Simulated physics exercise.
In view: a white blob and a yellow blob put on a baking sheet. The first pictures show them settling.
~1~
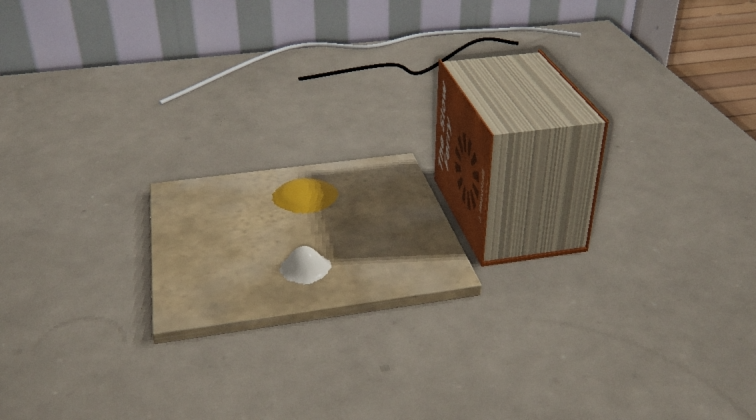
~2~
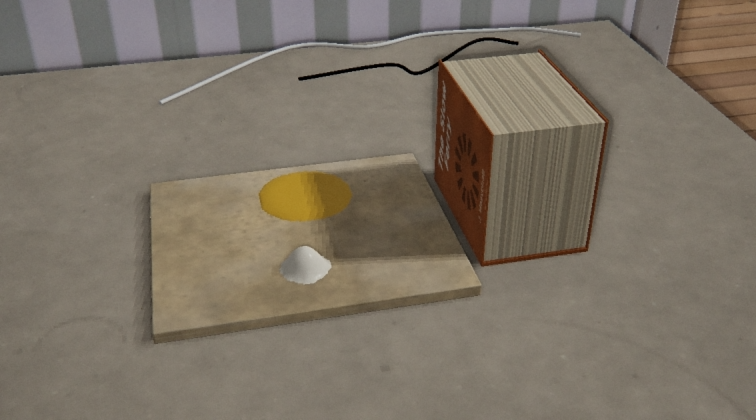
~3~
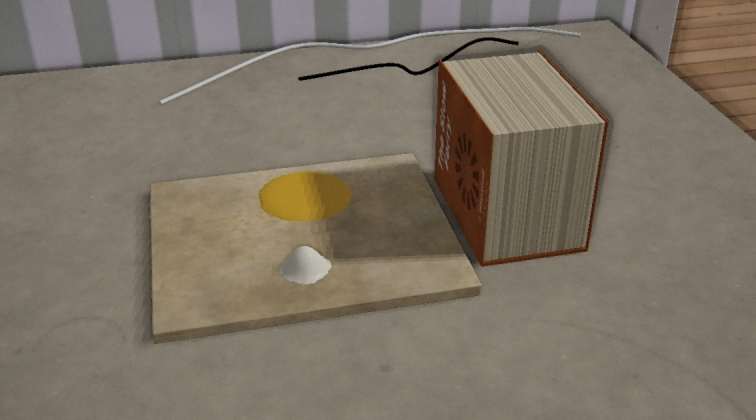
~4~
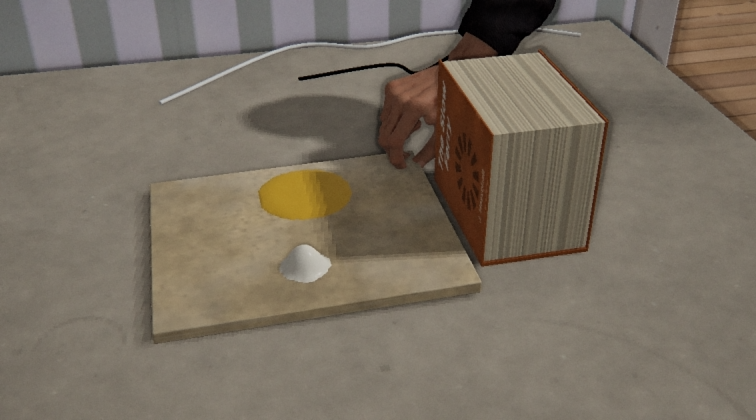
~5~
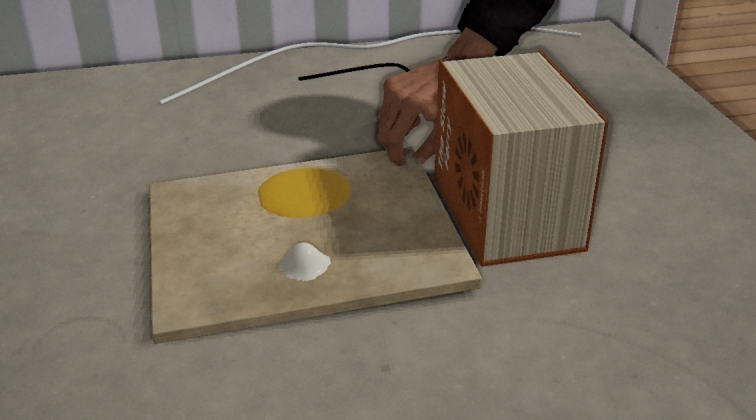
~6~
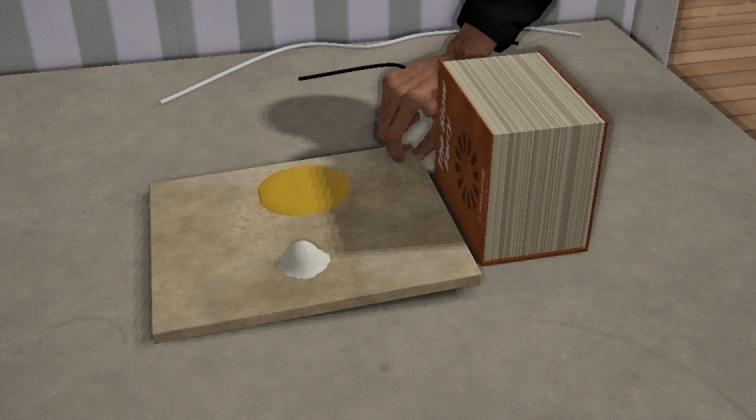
The footage shows a yellow mound spreading into a thin patch beside a heaped white blob on a flat board next to a thick book, before a hand reaches in from behind the book and slightly raises the board's end.
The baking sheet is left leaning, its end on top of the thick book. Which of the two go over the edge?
As for the white blob, it stays on; the yellow blob runs off the low end.
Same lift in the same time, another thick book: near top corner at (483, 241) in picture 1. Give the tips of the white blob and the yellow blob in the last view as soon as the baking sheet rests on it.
The first near (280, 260), the second near (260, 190).
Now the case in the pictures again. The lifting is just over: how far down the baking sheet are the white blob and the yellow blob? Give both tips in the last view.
The first near (249, 216), the second near (172, 194).
Soon after, slope about 33°; the white blob has not moved; the yellow blob has crept down a long way.
Later, the white blob has not moved; the yellow blob is dripping off the low end.
In the end, slope about 33°; the white blob has not moved; the yellow blob is dripping off the low end.
